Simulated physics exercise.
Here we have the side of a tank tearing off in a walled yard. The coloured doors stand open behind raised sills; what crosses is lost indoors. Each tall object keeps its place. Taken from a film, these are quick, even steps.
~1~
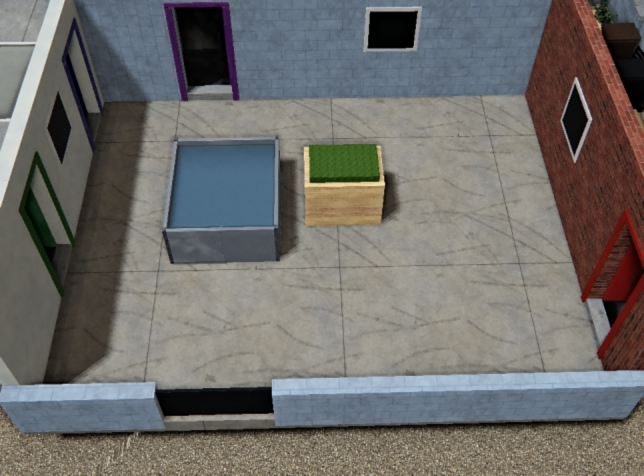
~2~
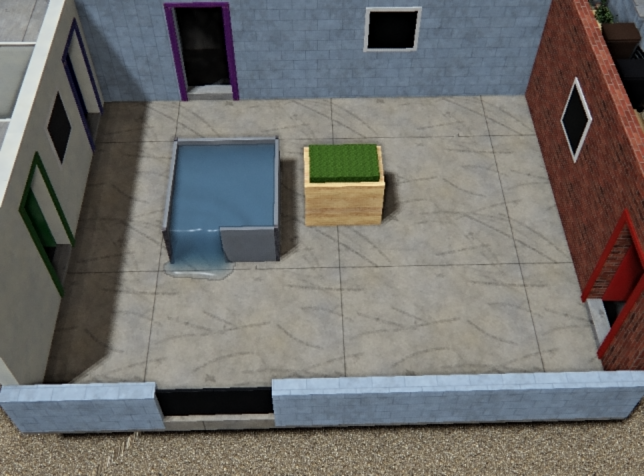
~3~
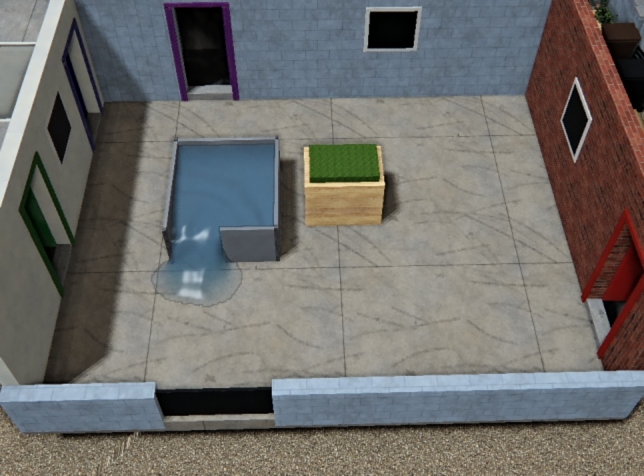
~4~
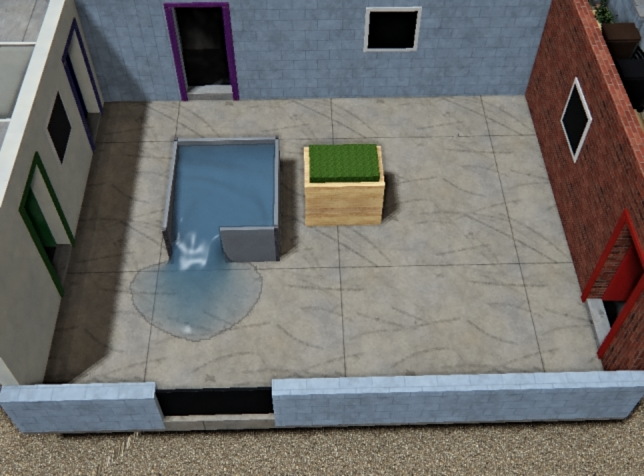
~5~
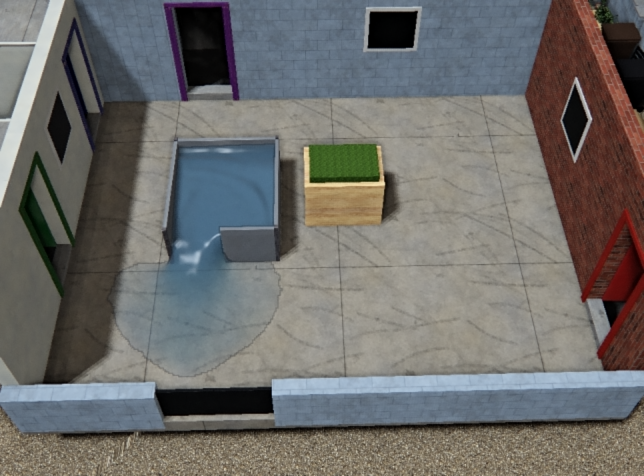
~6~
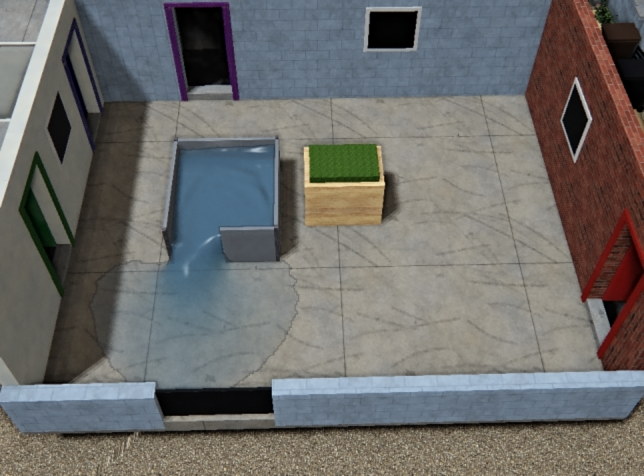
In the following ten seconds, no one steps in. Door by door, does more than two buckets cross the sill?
In the end the green door will pass two buckets at most, the purple door will pass two buckets at most, the red door will pass two buckets at most, the blue door will pass two buckets at most.
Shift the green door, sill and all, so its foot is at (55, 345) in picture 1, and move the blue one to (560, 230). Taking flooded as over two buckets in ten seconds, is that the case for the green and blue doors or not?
Note: Green door beats the limit, blue door does not reach the limit.
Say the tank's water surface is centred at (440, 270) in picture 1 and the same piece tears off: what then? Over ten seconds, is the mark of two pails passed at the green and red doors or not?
Green door doesn't reach it, red door exceeds it.
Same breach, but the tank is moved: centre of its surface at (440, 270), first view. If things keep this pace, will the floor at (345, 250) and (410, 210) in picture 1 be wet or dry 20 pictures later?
Spared, spared.
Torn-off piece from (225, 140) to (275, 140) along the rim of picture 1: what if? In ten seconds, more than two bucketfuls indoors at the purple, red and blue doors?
The purple door tops the limit, the red door falls short, the blue door tops the limit.
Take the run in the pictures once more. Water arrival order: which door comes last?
I'd go with the purple-painted one.
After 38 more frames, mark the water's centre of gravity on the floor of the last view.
Near (255, 275).
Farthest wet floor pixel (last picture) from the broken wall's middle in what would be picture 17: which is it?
My best guess is about (458, 399).
A moment on, water covers 20 % of the floor; the green door not reached, the purple door not reached, the red door not reached, the blue door not reached.
Next, water covers 20 % of the floor; the green door wet at the sill, nothing in, the purple door not reached, the red door not reached, the blue door not reached.
Then, water covers 40 % of the floor; the green door wet at the sill, nothing in, the purple door not reached, the red door not reached, the blue door not reached.
Later, water covers 65 % of the floor; the green door wet at the sill, nothing in, the purple door wet at the sill, nothing in, the red door wet at the sill, nothing in, the blue door wet at the sill, nothing in.
In the end, water covers 95 % of the floor; the green door wet at the sill, nothing in, the purple door wet at the sill, nothing in, the red door wet at the sill, nothing in, the blue door under two buckets in.
